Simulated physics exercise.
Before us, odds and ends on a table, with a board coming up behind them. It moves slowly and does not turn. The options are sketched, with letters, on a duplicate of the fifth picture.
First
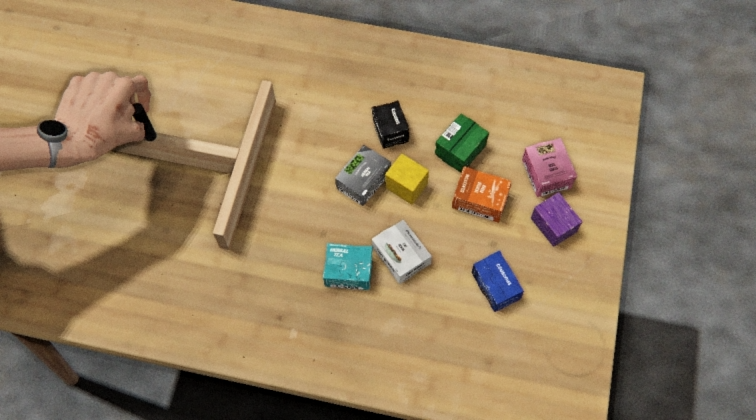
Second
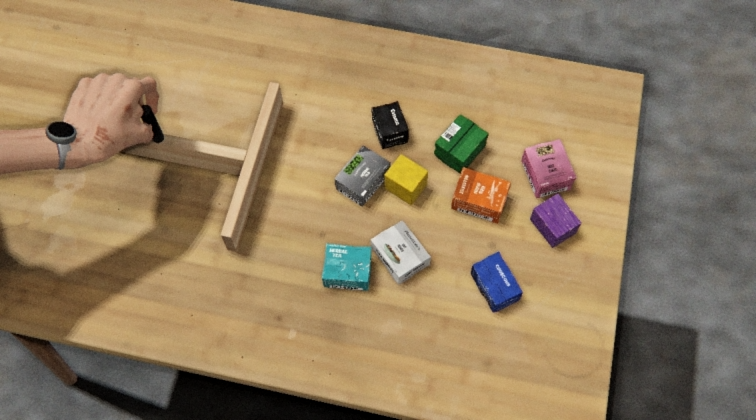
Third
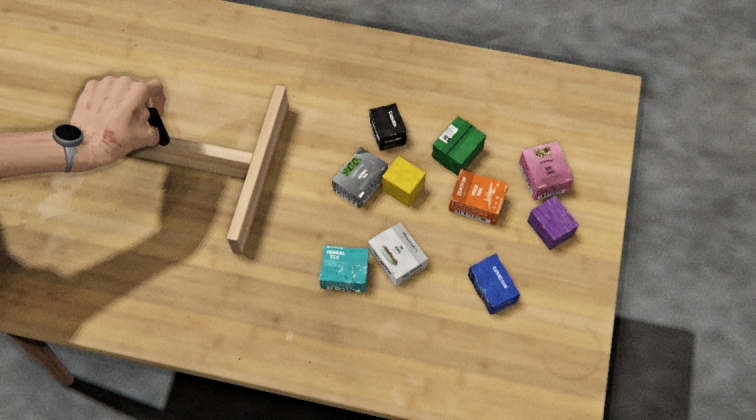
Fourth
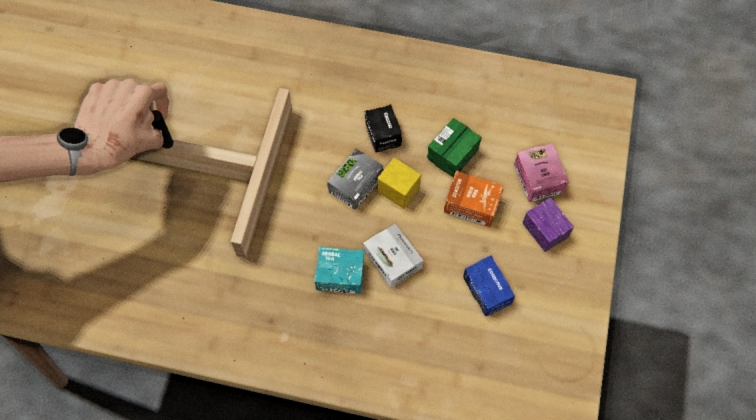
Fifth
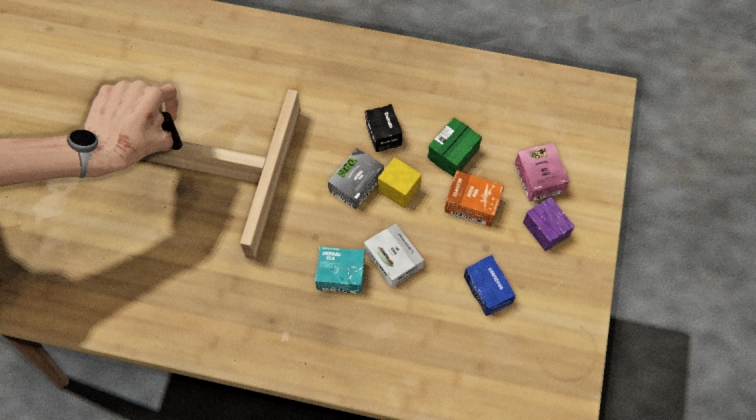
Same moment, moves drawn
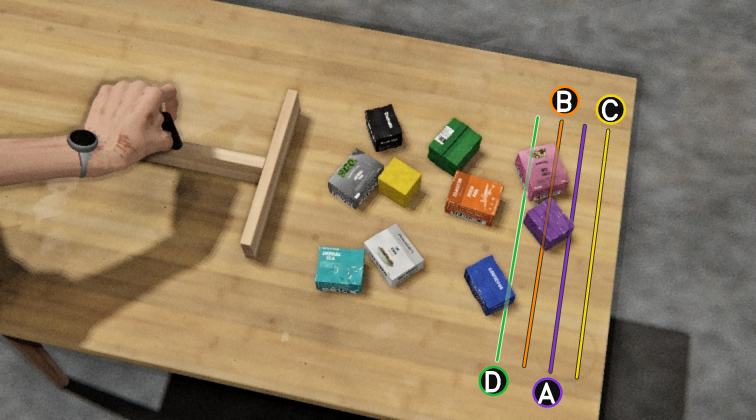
Hand with a wristwatch slowly pushing a wooden board rightward across a table towards a scattered group of colourful small boxes.
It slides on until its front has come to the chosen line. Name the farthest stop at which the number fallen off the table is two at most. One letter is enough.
No third one falls up to D.
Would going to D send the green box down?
No.
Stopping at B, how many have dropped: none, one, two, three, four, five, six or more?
In all, three.
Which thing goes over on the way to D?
The purple block goes over.
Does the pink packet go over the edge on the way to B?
By then, yes.
On the marked copy, A at (569, 241); B at (544, 236); C at (594, 246); D at (519, 231).
With D. Early on, board (358, 181); turquoise box (363, 288); black packet (395, 130).
Further on, board (449, 200); purple block (597, 241); orange box (551, 212).
At the end, board (519, 214); purple block over the edge; orange box (621, 226); one fallen.
As for the rest, A drops five; B drops three; C drops seven.
